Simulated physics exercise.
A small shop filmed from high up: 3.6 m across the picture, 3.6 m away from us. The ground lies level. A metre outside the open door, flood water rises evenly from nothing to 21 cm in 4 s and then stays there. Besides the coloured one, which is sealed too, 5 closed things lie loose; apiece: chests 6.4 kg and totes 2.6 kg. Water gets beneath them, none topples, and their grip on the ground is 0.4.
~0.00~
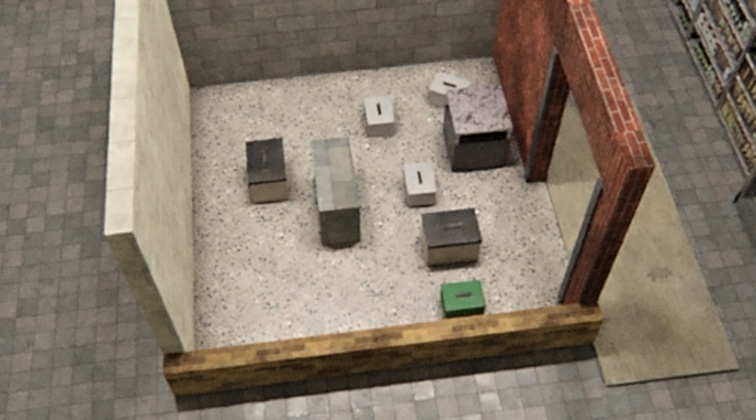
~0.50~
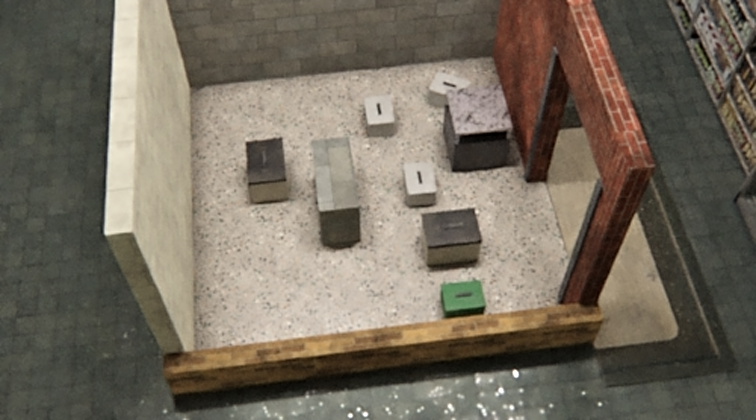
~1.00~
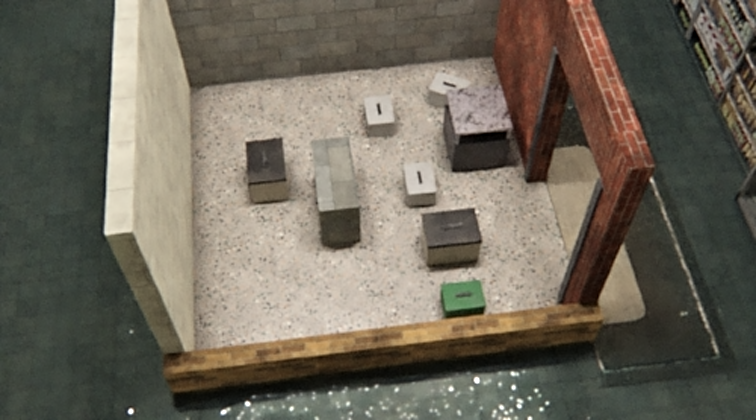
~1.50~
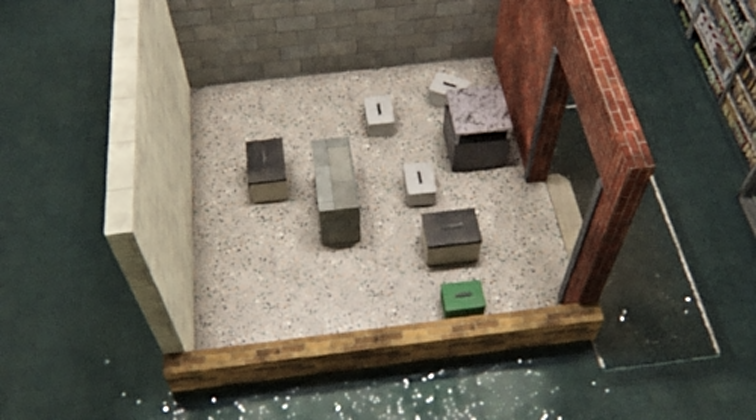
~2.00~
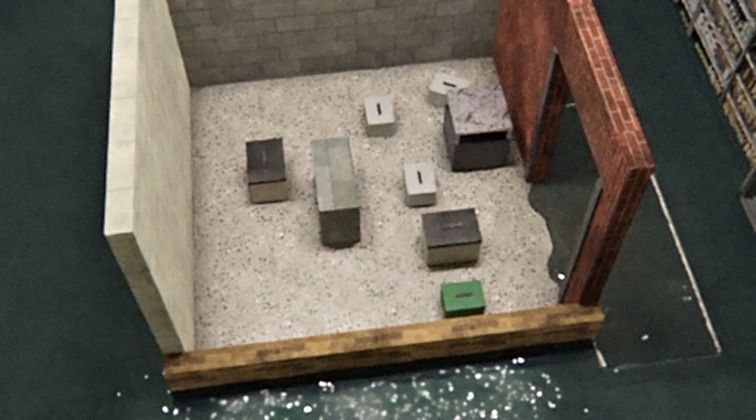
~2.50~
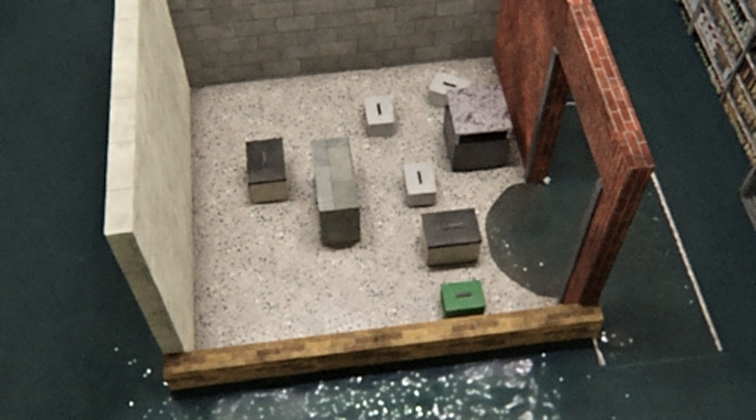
Dark water spreading over the paving around a small walled shop, then creeping through the doorway while the boxes inside stay still.
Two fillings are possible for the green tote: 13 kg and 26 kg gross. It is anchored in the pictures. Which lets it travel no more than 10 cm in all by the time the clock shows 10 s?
I expect that only the larger load is enough.
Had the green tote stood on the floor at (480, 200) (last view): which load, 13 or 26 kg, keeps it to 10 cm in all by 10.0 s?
It takes the larger.
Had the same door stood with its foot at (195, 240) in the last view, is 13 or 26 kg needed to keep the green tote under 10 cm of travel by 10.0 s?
Then only the higher weight holds it.
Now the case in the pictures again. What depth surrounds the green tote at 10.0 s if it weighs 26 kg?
About 11 cm.
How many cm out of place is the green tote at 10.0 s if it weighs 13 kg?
Roughly 250 cm.
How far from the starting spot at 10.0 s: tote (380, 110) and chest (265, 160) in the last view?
In that order: 120 cm, 40 cm.
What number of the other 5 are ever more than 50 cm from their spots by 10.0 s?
I count 3.
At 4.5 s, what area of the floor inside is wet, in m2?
About 5.5 m2.
After 3.5 s the green tote would be 0 cm from its start with 13 kg and 0 cm from its start with 26 kg; 3 cm of water round it then.
After 4.5 s the green tote would be 6 cm from its start with 13 kg and 0 cm from its start with 26 kg; 7 cm of water round it then.
After 7.0 s the green tote would be 165 cm from its start with 13 kg and 0 cm from its start with 26 kg; 7 cm of water round it then.
After 10.0 s the green tote would be 230 cm from its start with 13 kg and 0 cm from its start with 26 kg; 11 cm of water round it then.
